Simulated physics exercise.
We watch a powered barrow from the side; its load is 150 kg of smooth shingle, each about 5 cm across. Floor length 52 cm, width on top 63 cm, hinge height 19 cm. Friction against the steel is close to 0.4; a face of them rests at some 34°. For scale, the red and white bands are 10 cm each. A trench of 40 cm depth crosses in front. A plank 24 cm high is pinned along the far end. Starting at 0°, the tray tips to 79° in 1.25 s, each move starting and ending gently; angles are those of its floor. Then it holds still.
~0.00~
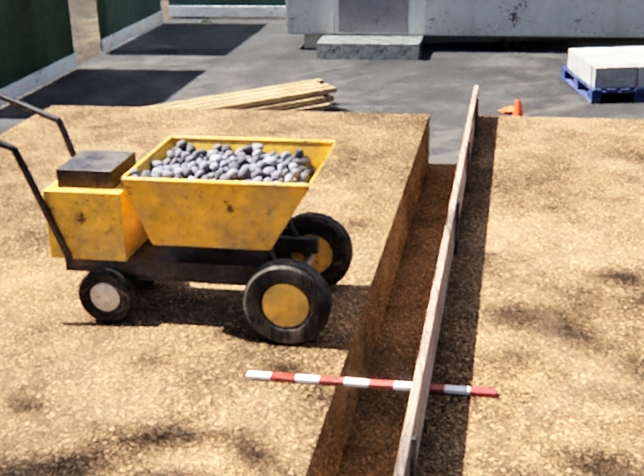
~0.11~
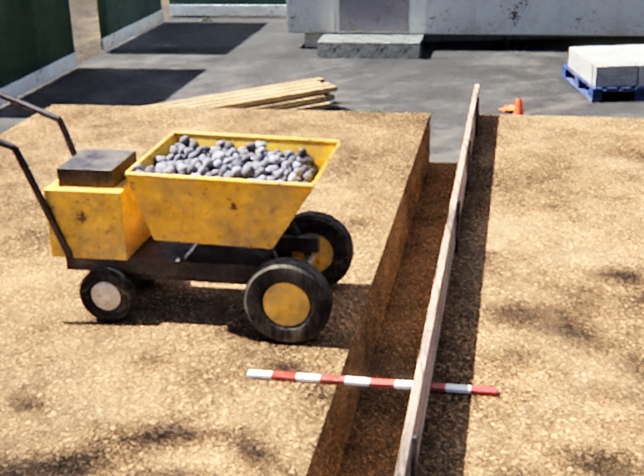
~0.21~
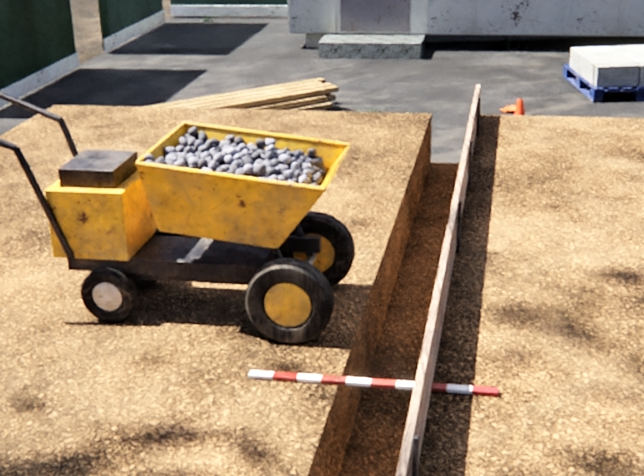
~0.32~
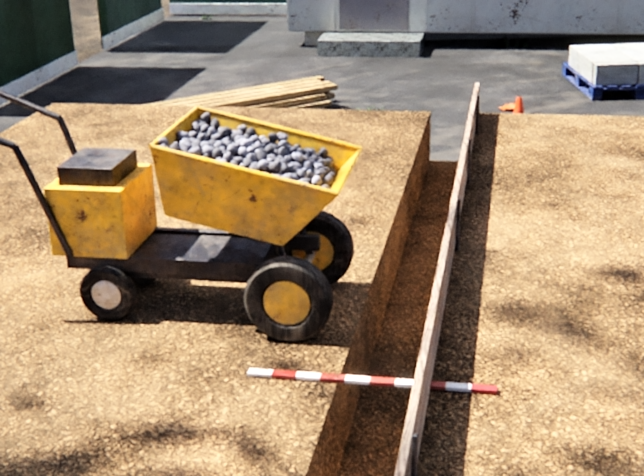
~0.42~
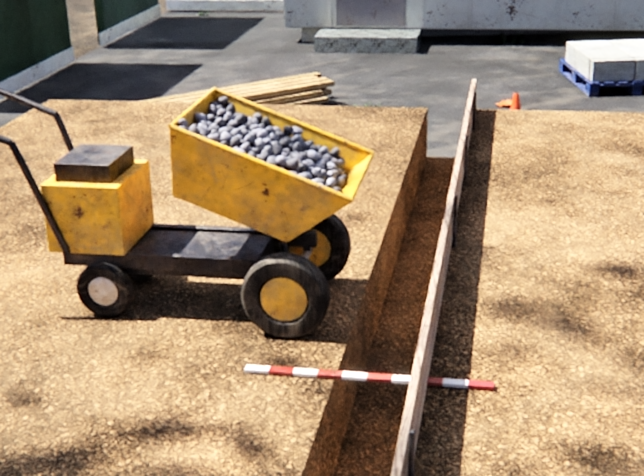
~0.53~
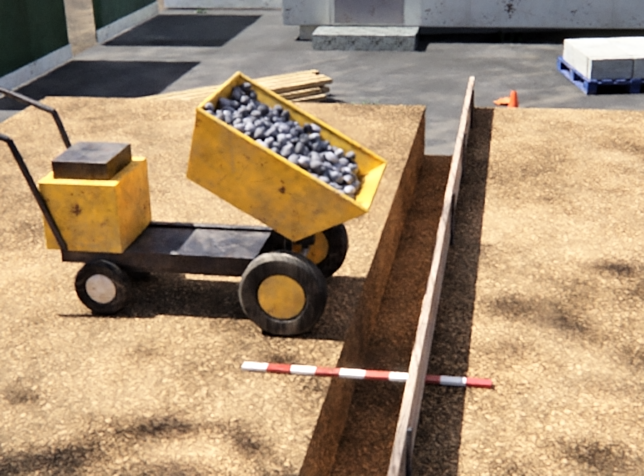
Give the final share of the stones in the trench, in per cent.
Close to 5 in a hundred.
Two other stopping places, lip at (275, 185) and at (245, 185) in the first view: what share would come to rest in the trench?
About 85 and 100 per cent.
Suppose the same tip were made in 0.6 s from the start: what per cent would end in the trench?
It would be near 5 per cent.
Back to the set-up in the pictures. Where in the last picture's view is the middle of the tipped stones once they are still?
Their middle is at about (506, 311).
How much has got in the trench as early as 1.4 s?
Some 5 per cent.
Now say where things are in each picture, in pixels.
The tray is at 0°, its lip at (309, 186); the top of the load is at (216, 157), in the first frame.
Lip at (313, 186), floor tilted 2°, highest stones at (208, 153); the stones move at 0.3 m/s on average, in the second frame.
Lip at (324, 190), floor tilted 6°, highest stones at (200, 144); the stones move at 0.5 m/s on average, in the third frame.
Lip at (338, 194), floor tilted 13°, highest stones at (204, 129); the stones move at 0.7 m/s on average, in the fourth frame.
The tray is at 21°, its lip at (352, 200); the top of the load is at (220, 111); the stones move at 0.8 m/s on average, in the fifth frame.
The tray is at 31°, its lip at (368, 211); the top of the load is at (241, 96); the stones move at 0.9 m/s on average, in the sixth frame.
After 0.9 s the floor is at 67°; 99 % in the tray, 1 % in the trench, 1 % past the trench; the foremost stones are at (436, 263).
After 1.4 s the floor is at 79°; 58 % in the tray, 3 % in the trench, 39 % past the trench; the foremost stones are at (601, 332).
After 1.7 s the floor is at 79°; 45 % in the tray, 4 % in the trench, 51 % past the trench; the foremost stones are past the picture's edge.
After 3.7 s the floor is at 79°; 41 % in the tray, 5 % in the trench, 55 % past the trench; the foremost stones are past the picture's edge.
